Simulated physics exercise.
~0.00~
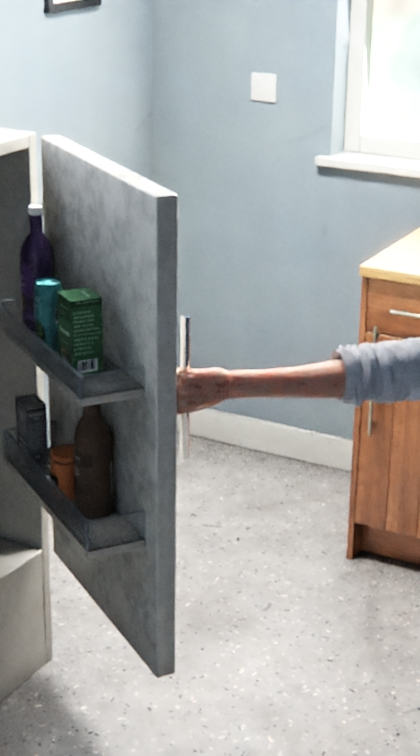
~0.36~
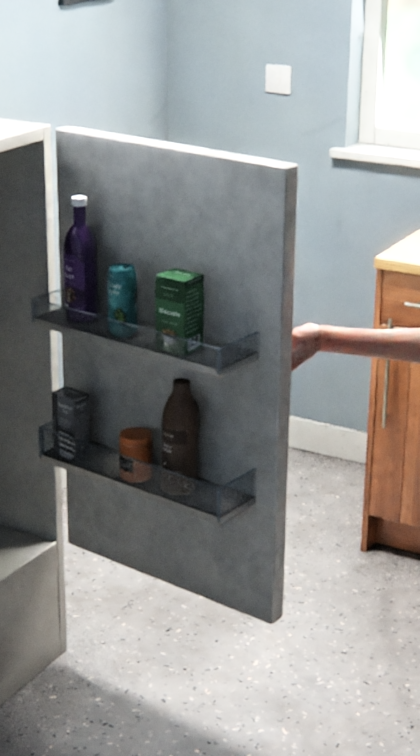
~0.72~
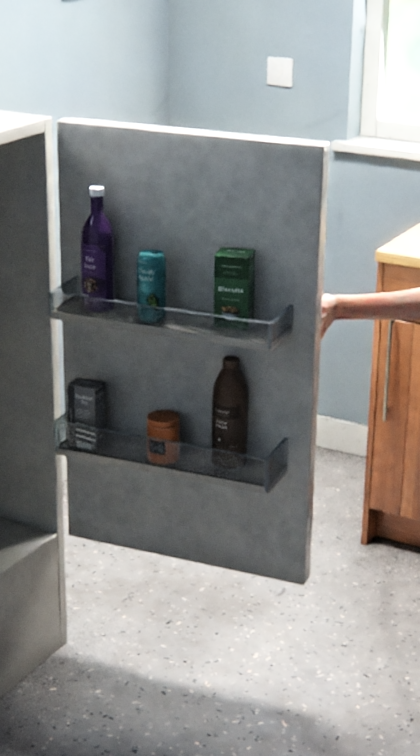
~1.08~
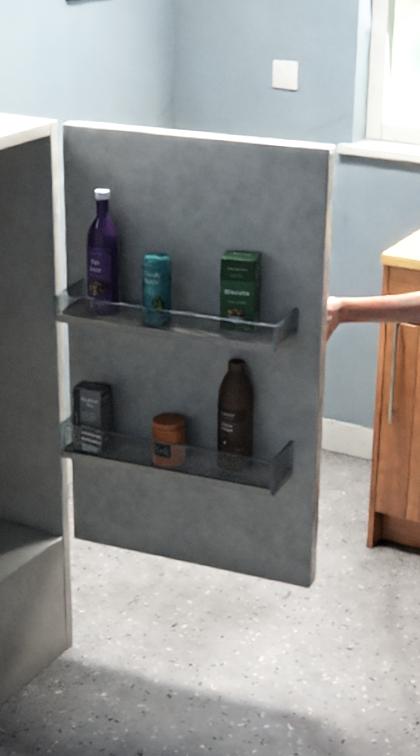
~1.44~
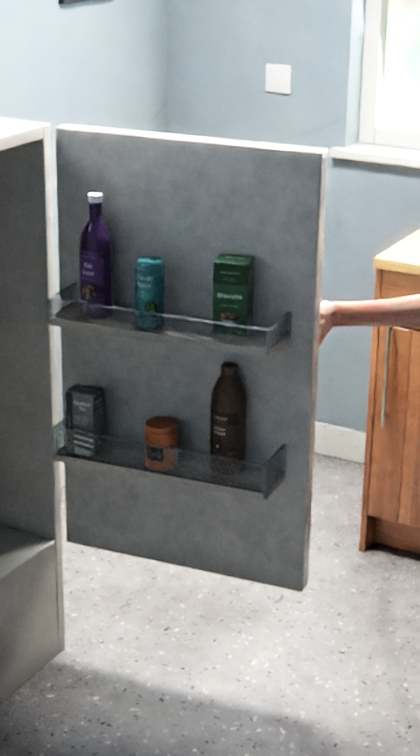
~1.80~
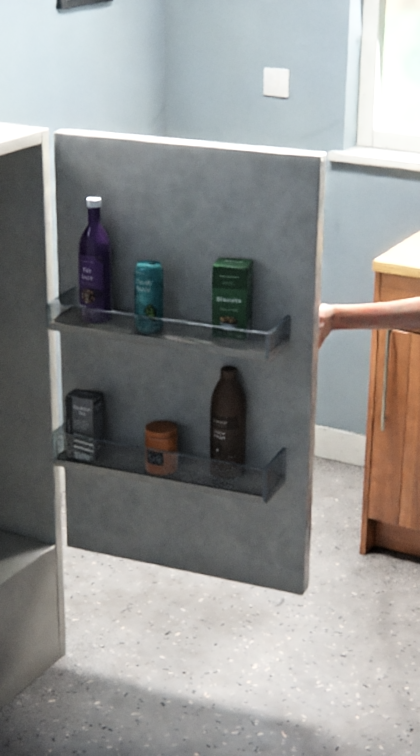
A grey cooler door with two clear racks on its inner side fills the view, seen from slightly above in a room with pale blue walls and a speckled floor. The upper rack holds a purple bottle, a turquoise can and a green carton, and the lower one a dark grey carton, an orange jar and a brown bottle. From the right, beside a wooden cabinet, a hand on the door's far edge swings it wider, turning the racks toward the viewer. The door slows and stops, with the hand still there and all six items upright in their racks.
